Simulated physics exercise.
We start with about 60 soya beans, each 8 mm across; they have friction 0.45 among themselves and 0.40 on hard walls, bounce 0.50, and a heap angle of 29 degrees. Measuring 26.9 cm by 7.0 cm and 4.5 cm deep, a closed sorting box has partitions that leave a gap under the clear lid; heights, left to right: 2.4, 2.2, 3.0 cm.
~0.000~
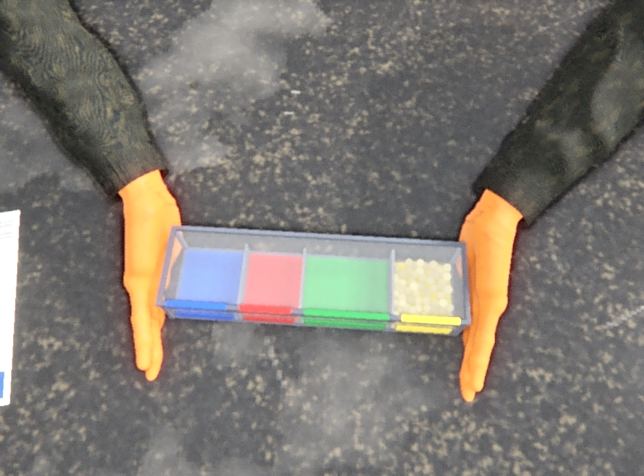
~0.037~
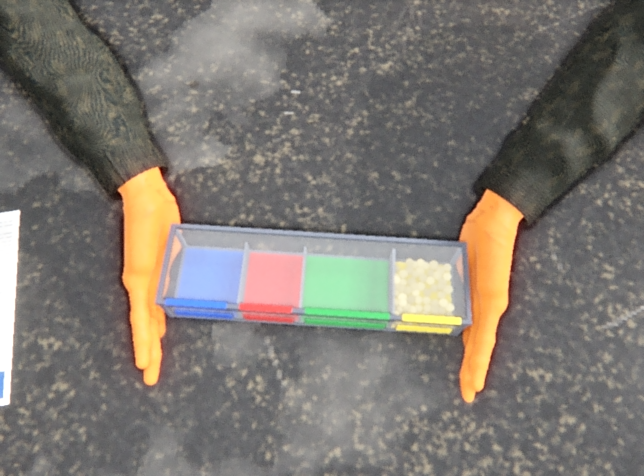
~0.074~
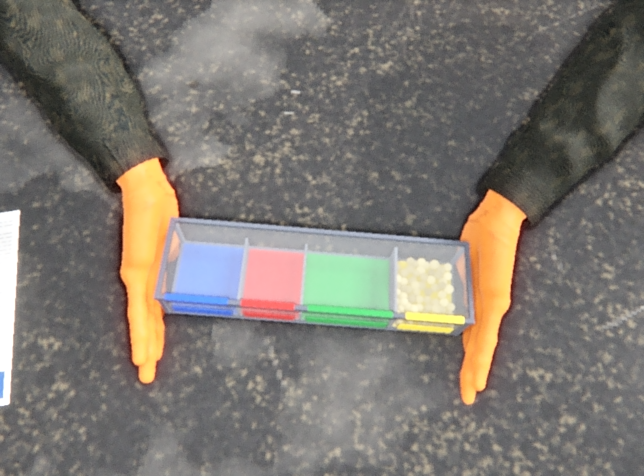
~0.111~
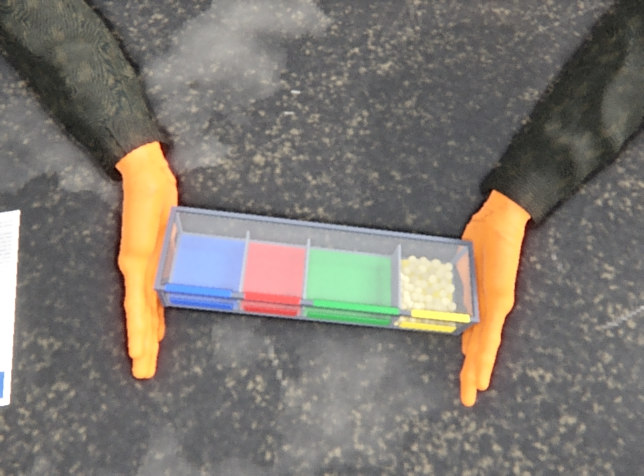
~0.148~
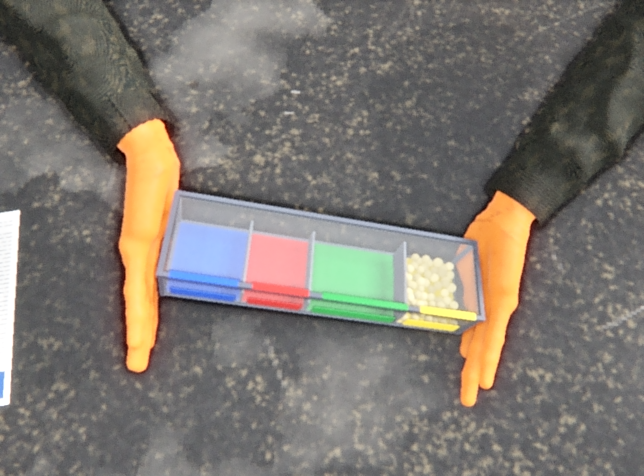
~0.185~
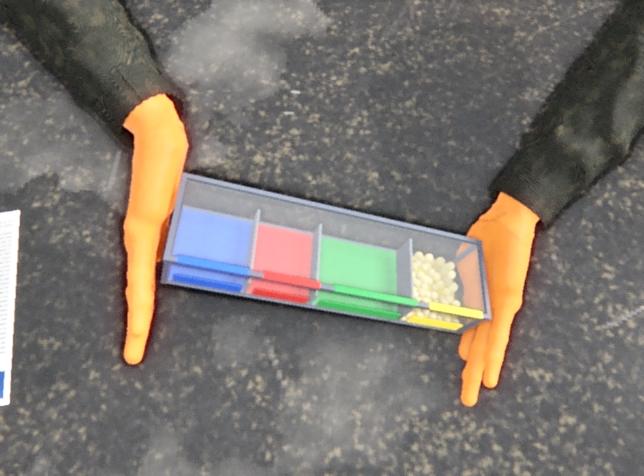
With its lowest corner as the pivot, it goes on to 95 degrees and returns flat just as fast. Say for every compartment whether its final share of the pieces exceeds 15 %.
Red: Misses the mark, blue: Misses the mark, green: Misses the mark, yellow: Passes the mark.
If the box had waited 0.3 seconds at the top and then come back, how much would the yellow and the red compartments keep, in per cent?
That would leave yellow with 100 percent and red with 0 percent.
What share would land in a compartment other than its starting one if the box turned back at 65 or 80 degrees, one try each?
0 and 0 %.
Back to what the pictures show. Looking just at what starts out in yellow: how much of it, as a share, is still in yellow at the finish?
Around 100 per cent of it.
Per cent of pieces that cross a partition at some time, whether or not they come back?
I'd guess roughly 0 percent.
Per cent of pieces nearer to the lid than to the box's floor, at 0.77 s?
Around 30 in a hundred, give or take.
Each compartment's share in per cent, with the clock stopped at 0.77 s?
Red 0, blue 0, green 0, yellow 100.
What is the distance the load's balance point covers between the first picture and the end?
I'd say close to 1.5 cm in total.
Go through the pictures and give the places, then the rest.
Box tilt 0 degrees, front corners at (161, 302) and (465, 321); yellow 100 %, in the first frame.
Box tilt 1 degrees, front corners at (161, 300) and (466, 320), in the second frame.
Box tilt 3 degrees, front corners at (160, 295) and (469, 320), lowest corner right back, in the third frame.
Box tilt 8 degrees, front corners at (159, 286) and (474, 318), lowest corner right back, in the fourth frame.
Box tilt 13 degrees, front corners at (162, 272) and (480, 317), lowest corner right back, in the fifth frame.
Box tilt 19 degrees, front corners at (170, 257) and (485, 315), lowest corner right back; yellow 100 %. Its pace works out near 155 degrees a second, in the sixth frame.
After 0.77 s, tilt 95 degrees; yellow 100 %.
After 1.16 s, tilt 40 degrees; yellow 100 %.
Then, at 1.63 s, tilt 0 degrees; yellow 100 %.
At rest (2.1 s), red 0 %, blue 0 %, green 0 %, yellow 100 %.
